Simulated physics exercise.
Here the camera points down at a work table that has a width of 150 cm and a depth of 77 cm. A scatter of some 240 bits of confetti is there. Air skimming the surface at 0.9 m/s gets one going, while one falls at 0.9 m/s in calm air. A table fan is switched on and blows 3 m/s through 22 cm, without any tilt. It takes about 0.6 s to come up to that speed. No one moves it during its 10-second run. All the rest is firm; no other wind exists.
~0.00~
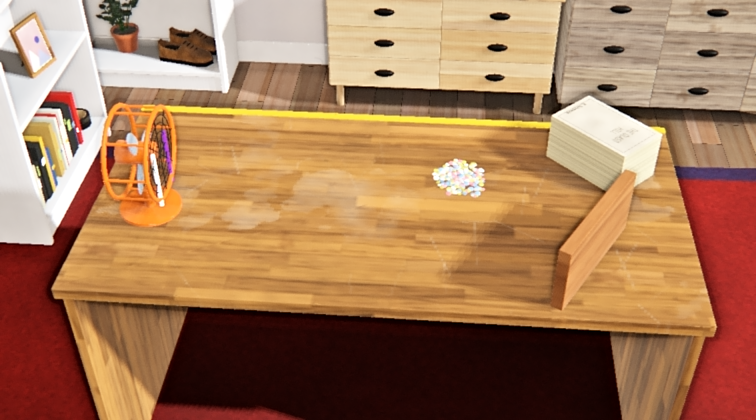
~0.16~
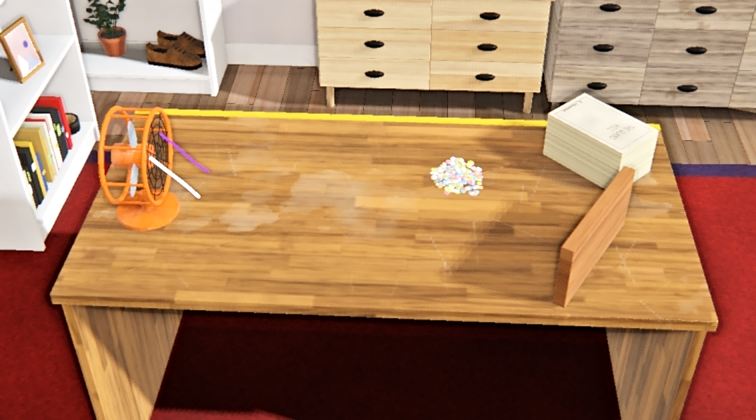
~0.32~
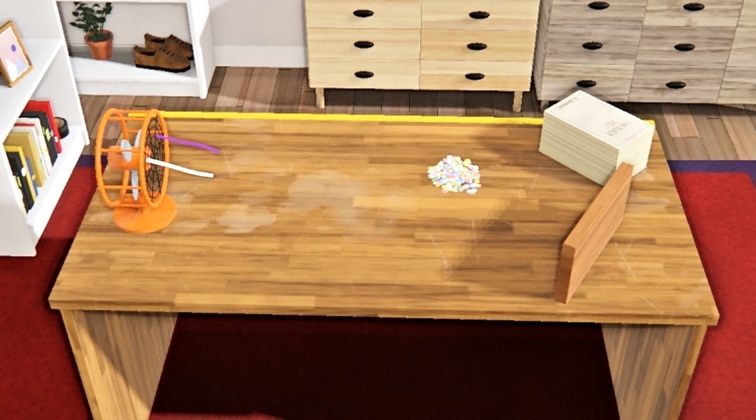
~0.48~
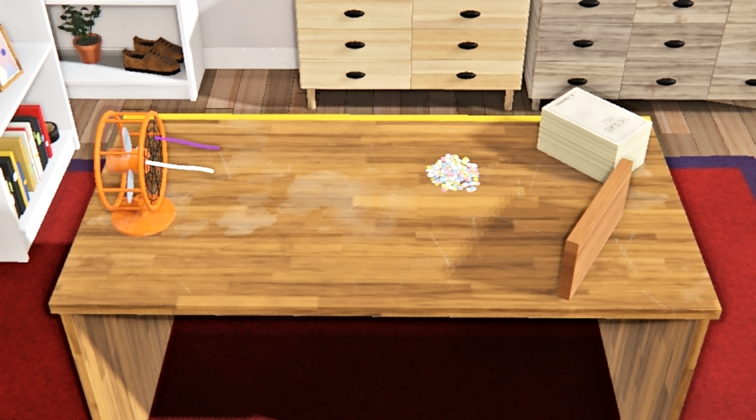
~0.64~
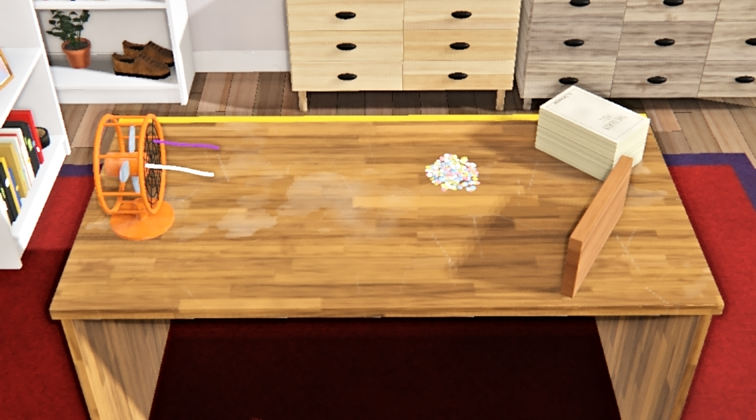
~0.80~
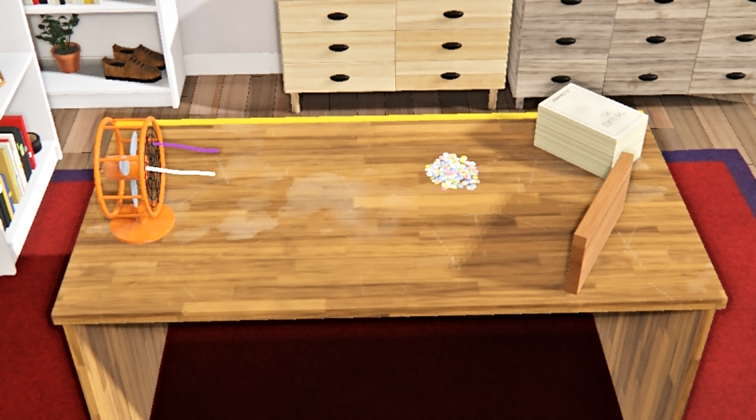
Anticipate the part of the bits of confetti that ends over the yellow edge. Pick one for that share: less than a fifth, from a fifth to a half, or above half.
More than one half.
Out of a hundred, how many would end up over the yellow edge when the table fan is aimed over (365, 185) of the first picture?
Result: Approx. 30 percent.
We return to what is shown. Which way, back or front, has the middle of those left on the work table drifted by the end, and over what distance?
Moved backward, around 25 cm.
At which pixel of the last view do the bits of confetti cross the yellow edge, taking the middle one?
The halfway point of the crossings is around (509, 114) in the last picture.
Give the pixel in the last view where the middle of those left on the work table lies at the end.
(538, 123).
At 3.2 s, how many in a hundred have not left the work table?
Estimated share: Some 20 %.
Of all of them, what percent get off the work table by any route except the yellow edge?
The share is about 0 %.
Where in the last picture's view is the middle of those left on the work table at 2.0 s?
About (537, 127).
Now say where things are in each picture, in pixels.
In the first picture, the middle of the bits of confetti is near (461, 178), none has stirred yet and the mouth of the table fan is at (140, 153).
In the second picture, the middle of the bits of confetti is near (458, 176), none has stirred yet and the yellow edge is centred on (394, 117).
In the third picture, the middle of the bits of confetti is near (456, 174), none has stirred yet, the top of a book is at (599, 119) and the top of a board is at (600, 202).
In the fourth picture, the middle of the bits of confetti is near (454, 173) and none has stirred yet.
In the fifth picture, the middle of the bits of confetti is near (454, 173) and none has stirred yet.
In the sixth picture, the middle of the bits of confetti is near (453, 171) and none has stirred yet.
After 2.0 s, 55 % are on the move or not yet settled, 76 % are over the yellow edge; the middle of those still in play is near (537, 127).
After 3.2 s, 15 % are on the move or not yet settled, 79 % are over the yellow edge; the middle of those still in play is near (536, 125).
After 5.5 s, 10 % are on the move or not yet settled, 83 % are over the yellow edge; the middle of those still in play is near (536, 124).
After 10.0 s, at the end, 84 % are over the yellow edge; the middle of those still in play is near (538, 123).
